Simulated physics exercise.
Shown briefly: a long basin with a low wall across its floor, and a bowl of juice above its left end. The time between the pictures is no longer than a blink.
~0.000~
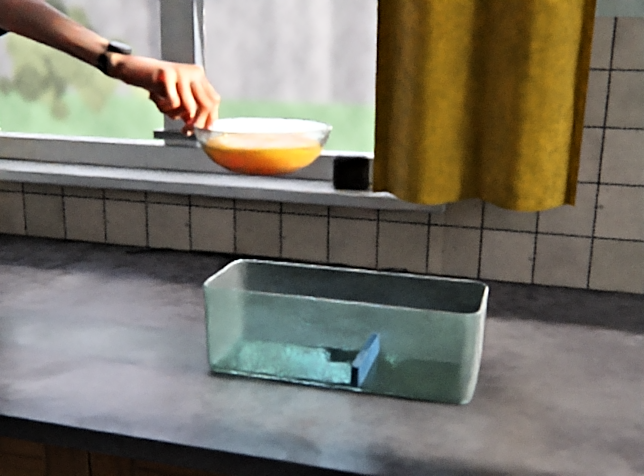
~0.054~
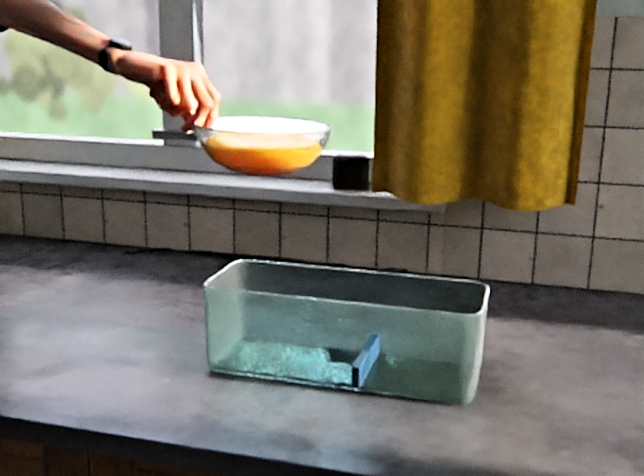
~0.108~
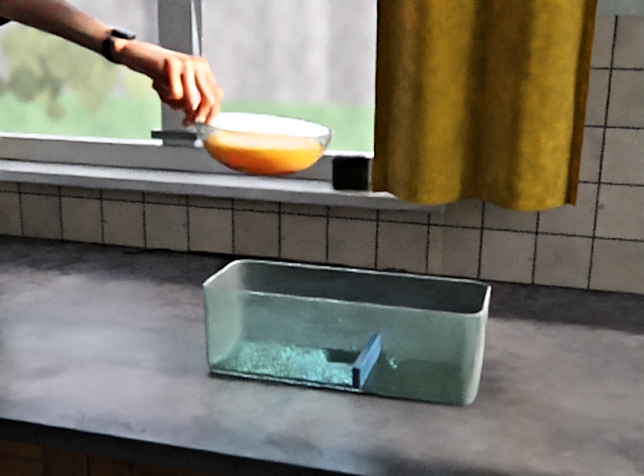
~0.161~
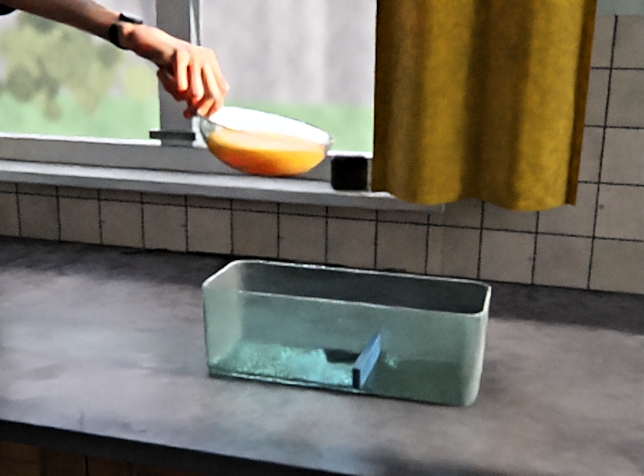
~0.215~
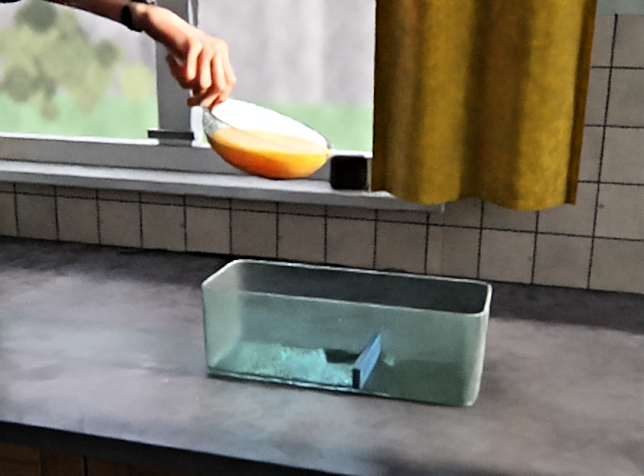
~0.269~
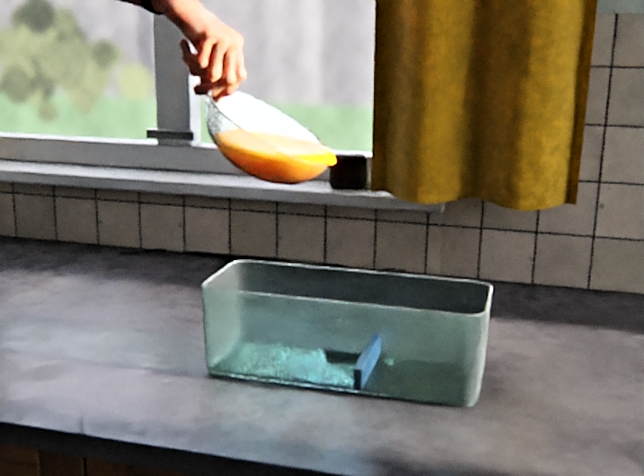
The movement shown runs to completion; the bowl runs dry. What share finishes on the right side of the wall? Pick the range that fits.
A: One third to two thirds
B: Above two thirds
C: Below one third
One third to two thirds (A).
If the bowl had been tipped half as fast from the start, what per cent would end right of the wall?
It comes to near 55 per cent.
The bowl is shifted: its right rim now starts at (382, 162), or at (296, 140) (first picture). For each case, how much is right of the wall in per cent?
It works out to around 70 % and then around 20 %.
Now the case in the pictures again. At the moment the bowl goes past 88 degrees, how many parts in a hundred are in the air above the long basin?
Near 45 in a hundred.
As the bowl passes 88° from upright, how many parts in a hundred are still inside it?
5 per cent, approximately.
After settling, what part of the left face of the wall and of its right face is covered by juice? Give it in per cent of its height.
Close to 40 for the left and 50 for the right.
A moment on, the bowl is tipped on its side and 4 per cent is still to pour, 18 is left of the wall and 30 right of it.
Next, the bowl is tipped right over and 0 per cent is still to pour, 50 is left of the wall and 48 right of it.
Then the bowl is tipped right over and 0 per cent is still to pour, 53 is left of the wall and 46 right of it.
Later the bowl is tipped right over and 0 per cent is still to pour, 54 is left of the wall and 45 right of it.
In the end 54 per cent lies left of the wall, 45 right of it and 1 outside.
